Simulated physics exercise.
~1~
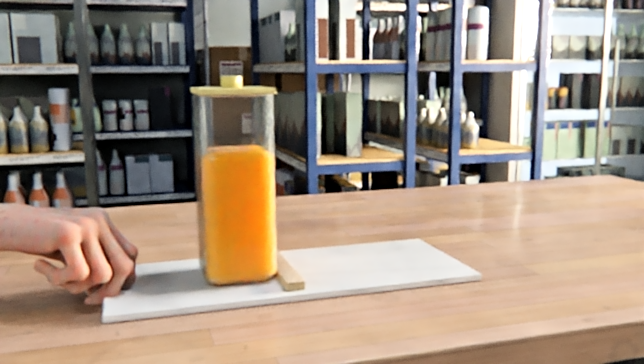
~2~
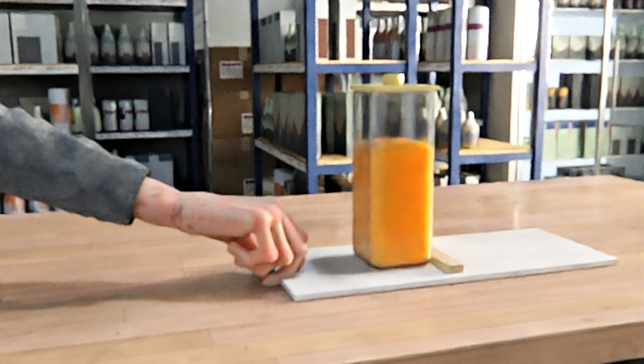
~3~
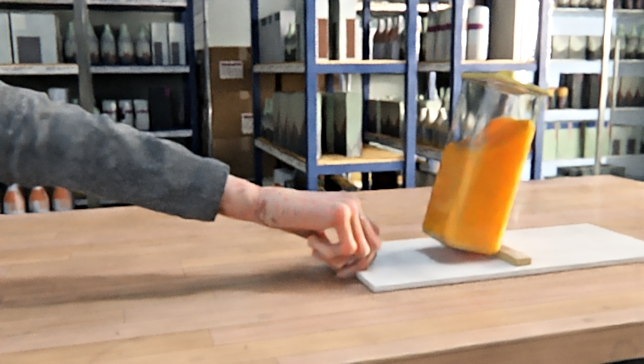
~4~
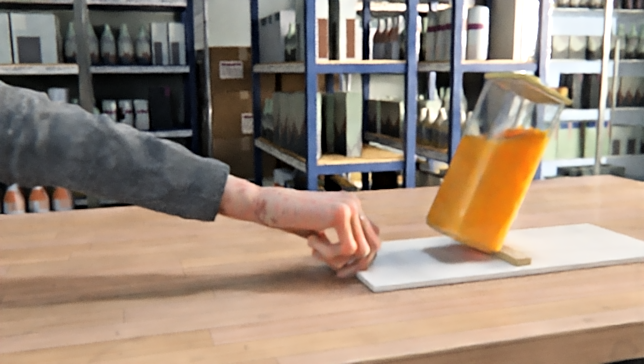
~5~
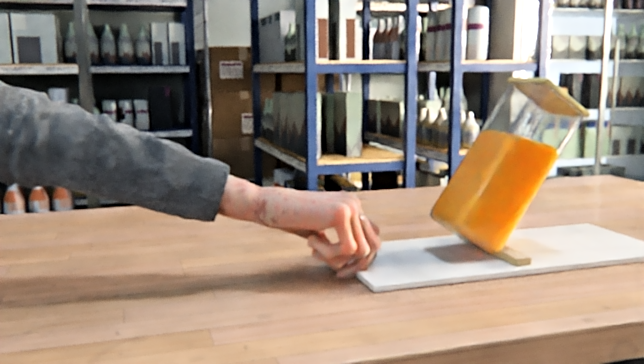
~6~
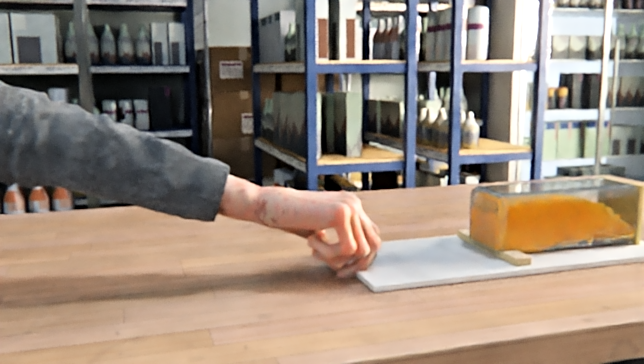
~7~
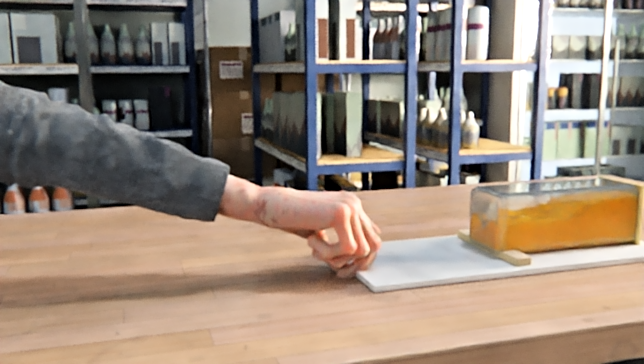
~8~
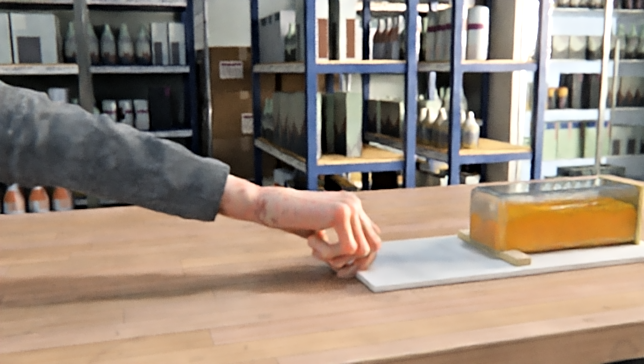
On a wooden table in front of storage shelves, a hand slid a white board to the right with a capped flask of orange juice standing on it, and when the board stopped, the flask tipped right over the low strip and ended lying on its side.
